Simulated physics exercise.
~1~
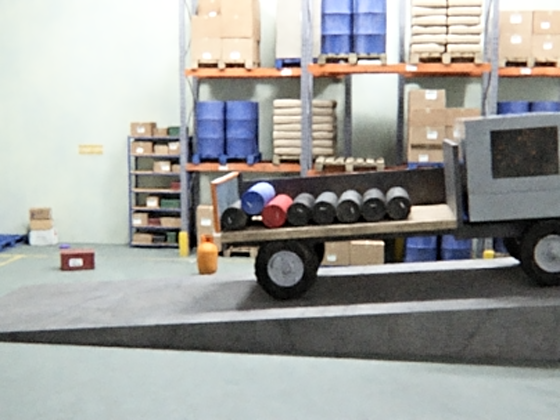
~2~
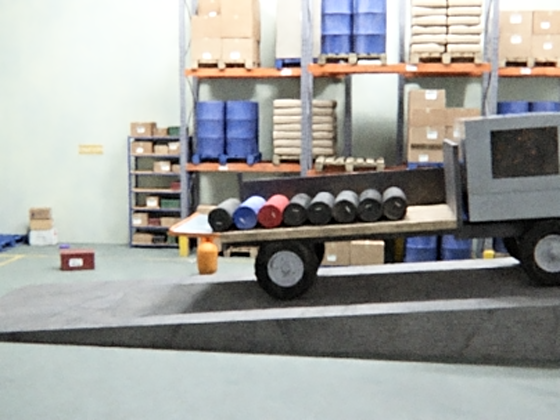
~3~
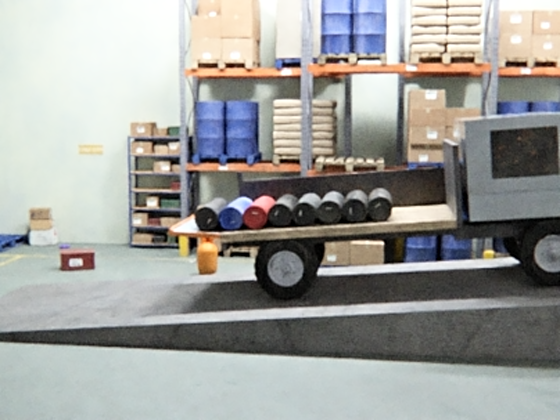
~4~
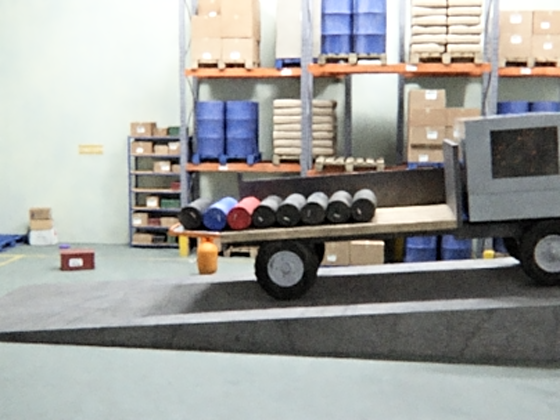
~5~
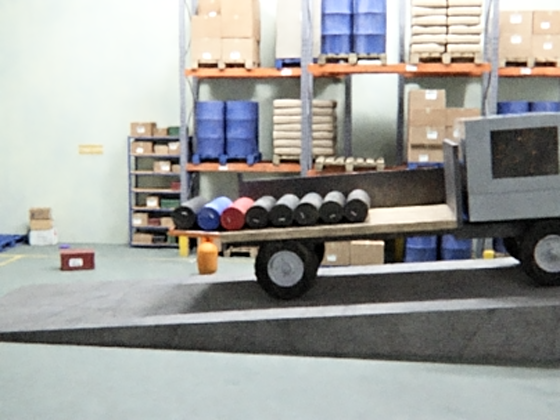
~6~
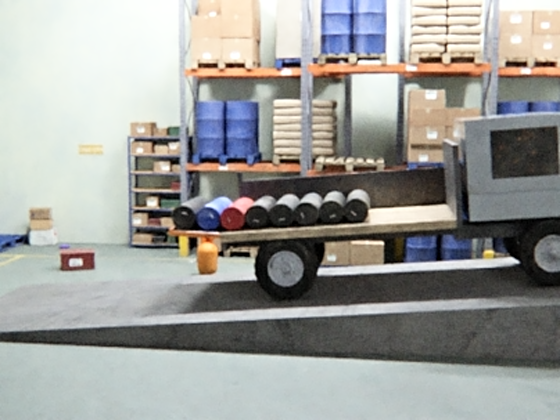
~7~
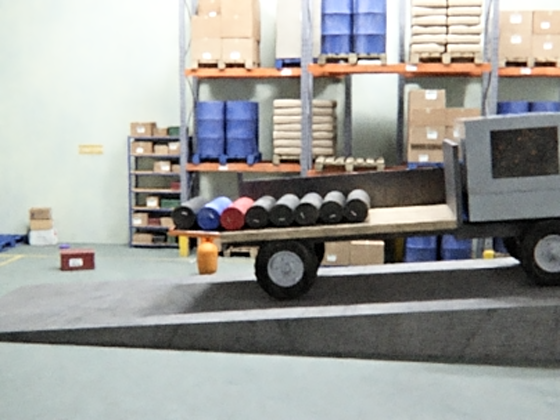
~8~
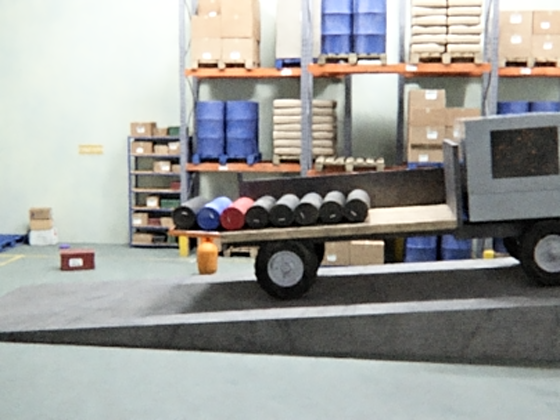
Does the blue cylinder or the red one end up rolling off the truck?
No, neither one rolls off. The blue cylinder comes to rest on the lowered tailgate, and the red one stays aboard just behind it.
In a warehouse, a pickup stood on a ramp sloping down to the left as its tailgate swung down and a row of cylinders, including a blue and a red one, rolled left, then stopped with the leading ones resting on the lowered gate.
